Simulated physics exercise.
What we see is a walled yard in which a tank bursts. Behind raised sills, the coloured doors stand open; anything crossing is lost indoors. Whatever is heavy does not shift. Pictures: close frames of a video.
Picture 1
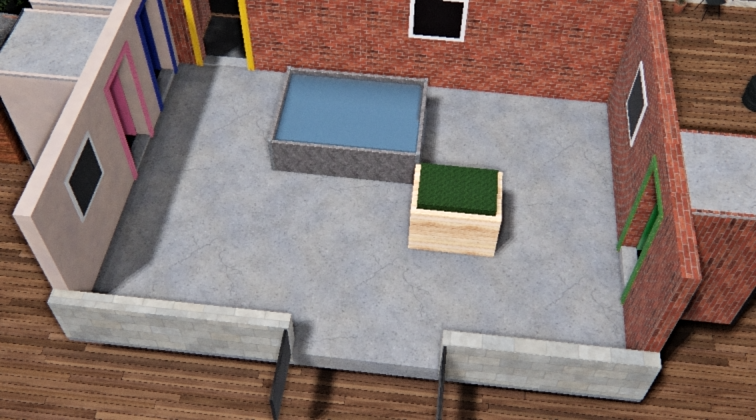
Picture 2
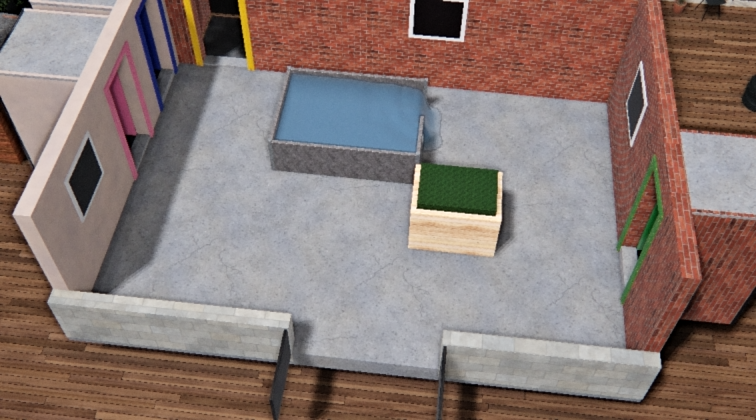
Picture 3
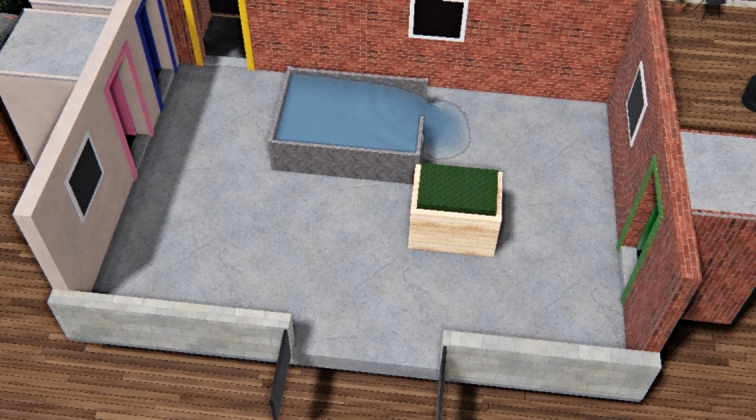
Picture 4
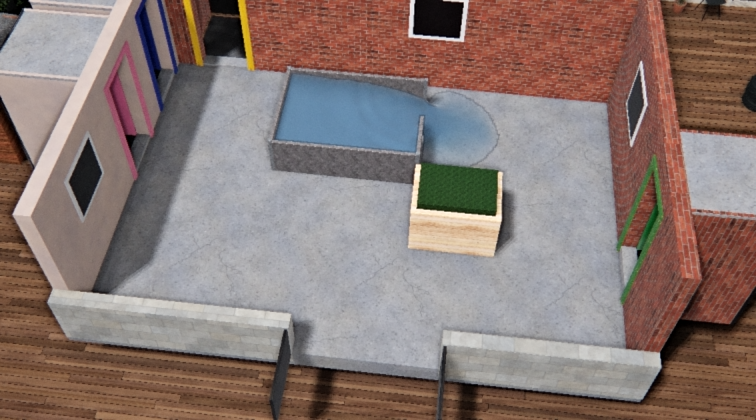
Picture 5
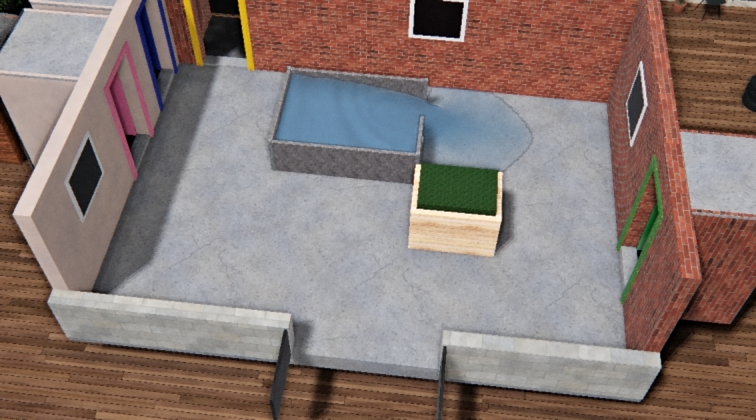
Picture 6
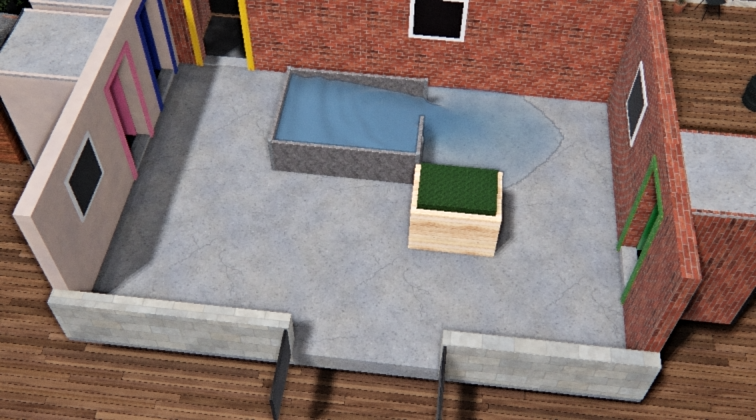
Water pouring from a gap in the right side of an open tank, spreading rightward across a grey walled yard floor.
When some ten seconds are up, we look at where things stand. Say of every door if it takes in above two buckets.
As I see it, the blue door stays within two buckets of inflow; the pink door stays within two buckets of inflow; the yellow door stays within two buckets of inflow; the green door stays within two buckets of inflow.
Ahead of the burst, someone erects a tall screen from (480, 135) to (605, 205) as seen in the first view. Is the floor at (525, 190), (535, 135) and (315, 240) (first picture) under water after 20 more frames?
Results in order: Swamped / swamped / bone-dry.
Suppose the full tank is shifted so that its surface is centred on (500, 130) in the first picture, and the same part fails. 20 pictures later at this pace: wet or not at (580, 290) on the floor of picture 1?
Submerged.
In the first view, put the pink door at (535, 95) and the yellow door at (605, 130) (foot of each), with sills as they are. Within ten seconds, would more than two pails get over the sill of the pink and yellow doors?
Well, the pink one crosses the threshold, and the yellow one crosses the threshold.
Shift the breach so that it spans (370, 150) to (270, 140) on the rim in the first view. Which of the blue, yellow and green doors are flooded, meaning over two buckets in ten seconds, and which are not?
I'd expect the blue one is safe, the yellow one breaks the limit and the green one is safe.
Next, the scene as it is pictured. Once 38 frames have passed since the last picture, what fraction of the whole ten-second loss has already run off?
I'd say about 20 per cent.
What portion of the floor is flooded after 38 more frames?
Roughly 50 percent, I'd say.
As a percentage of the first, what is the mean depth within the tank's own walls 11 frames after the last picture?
My figure is about 60 in a hundred.
A moment on, water covers 20 % of the floor; the blue door not reached, the pink door not reached, the yellow door not reached, the green door not reached.
Next, water covers 25 % of the floor; the blue door not reached, the pink door not reached, the yellow door not reached, the green door wet at the sill, nothing in.
Then, water covers 30 % of the floor; the blue door not reached, the pink door not reached, the yellow door not reached, the green door wet at the sill, nothing in.
Later, water covers 50 % of the floor; the blue door not reached, the pink door not reached, the yellow door not reached, the green door wet at the sill, nothing in.
In the end, water covers 85 % of the floor; the blue door not reached, the pink door not reached, the yellow door not reached, the green door wet at the sill, nothing in.
